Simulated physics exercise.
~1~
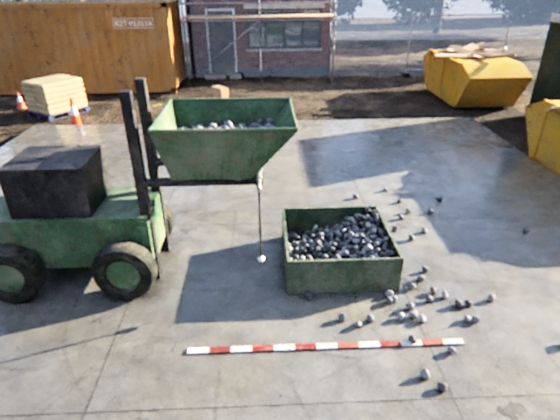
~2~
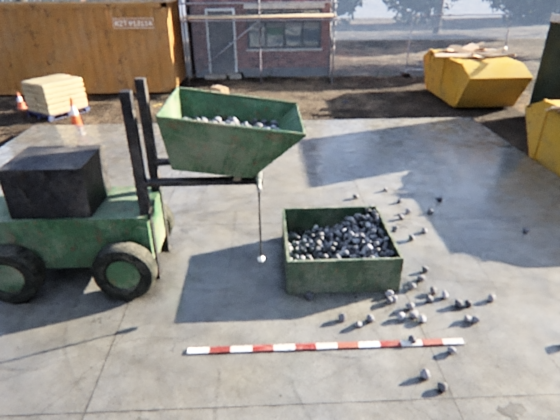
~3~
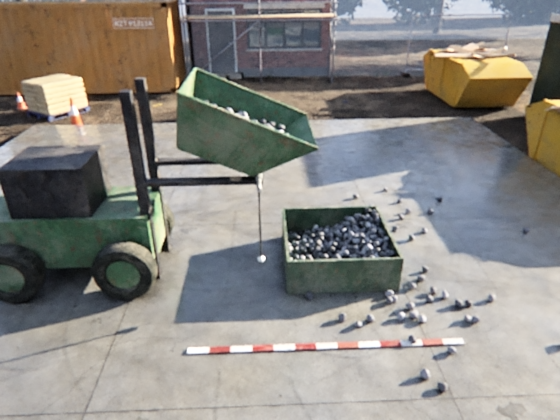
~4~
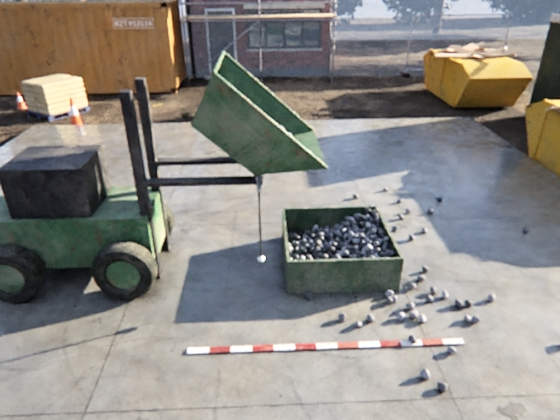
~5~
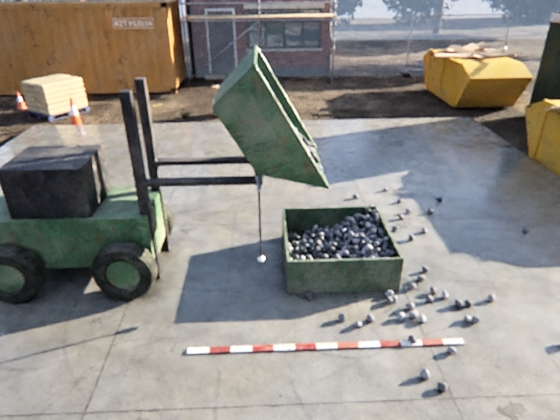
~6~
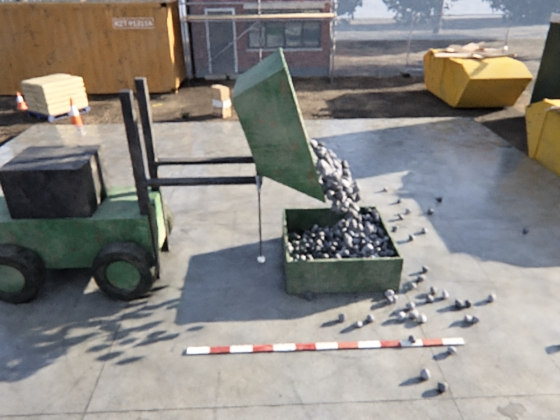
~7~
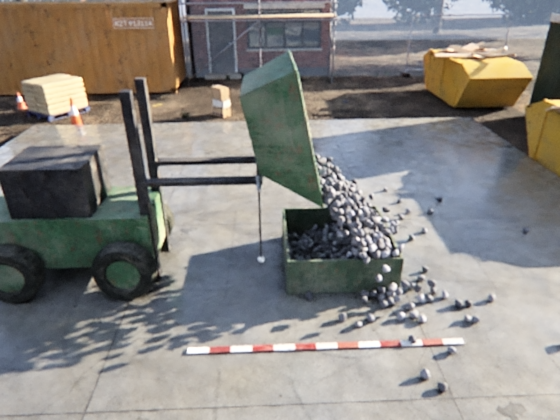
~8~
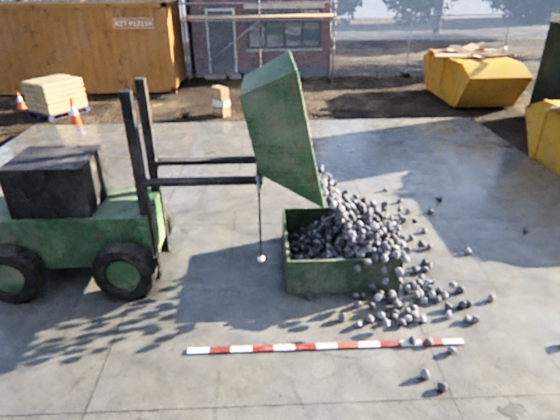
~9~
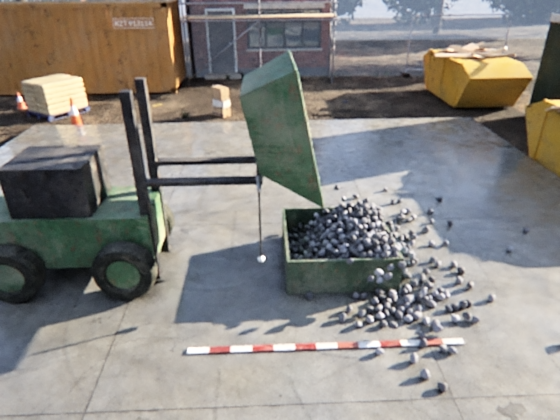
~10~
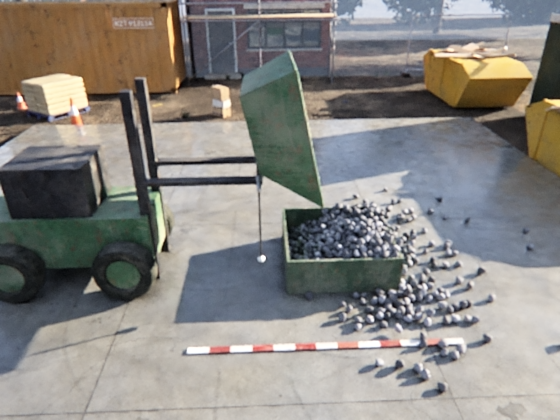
In the video, a green forklift tips its raised skip steeply to the right until grey stones pour into a green bin already holding stones. They heap up and spill over its right side and front onto the concrete, then settle while the emptied skip stays tilted.
